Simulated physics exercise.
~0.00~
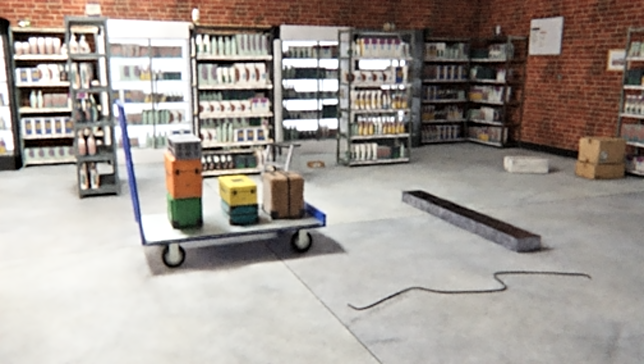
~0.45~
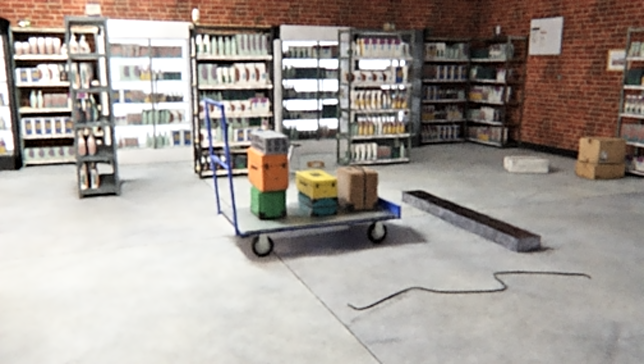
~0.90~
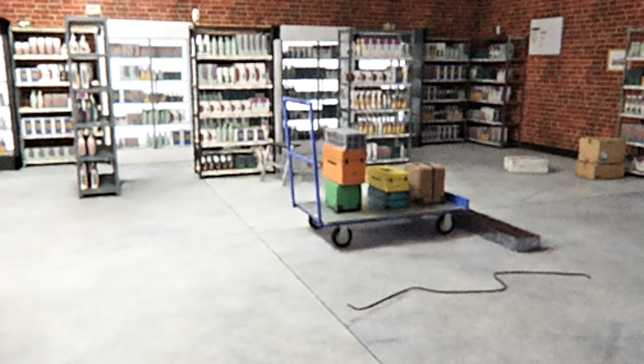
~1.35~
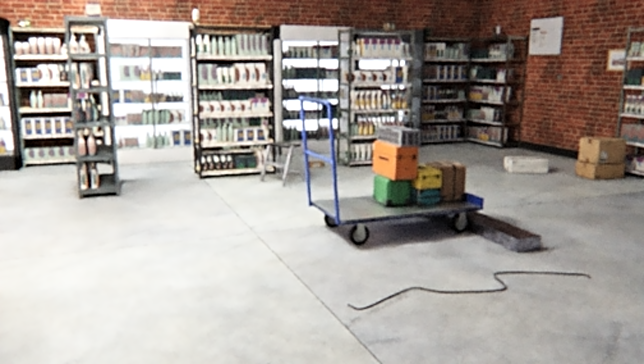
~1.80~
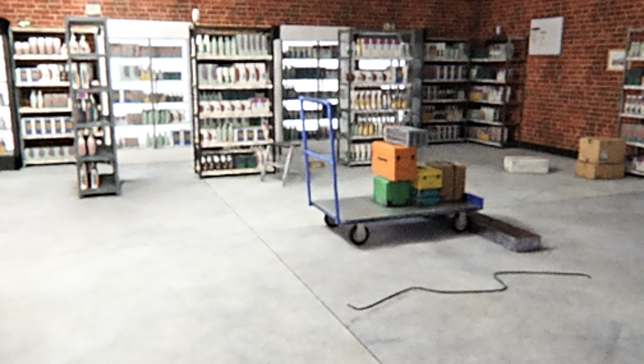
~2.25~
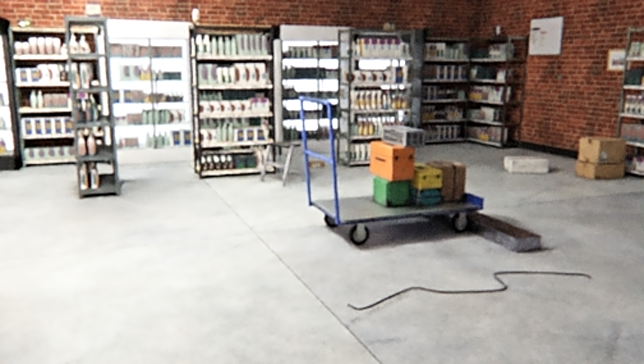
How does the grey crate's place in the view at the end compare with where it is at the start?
The grey crate starts on the left side of the view and ends well to the right, somewhat right of the middle. It is still on top of the orange toolbox.
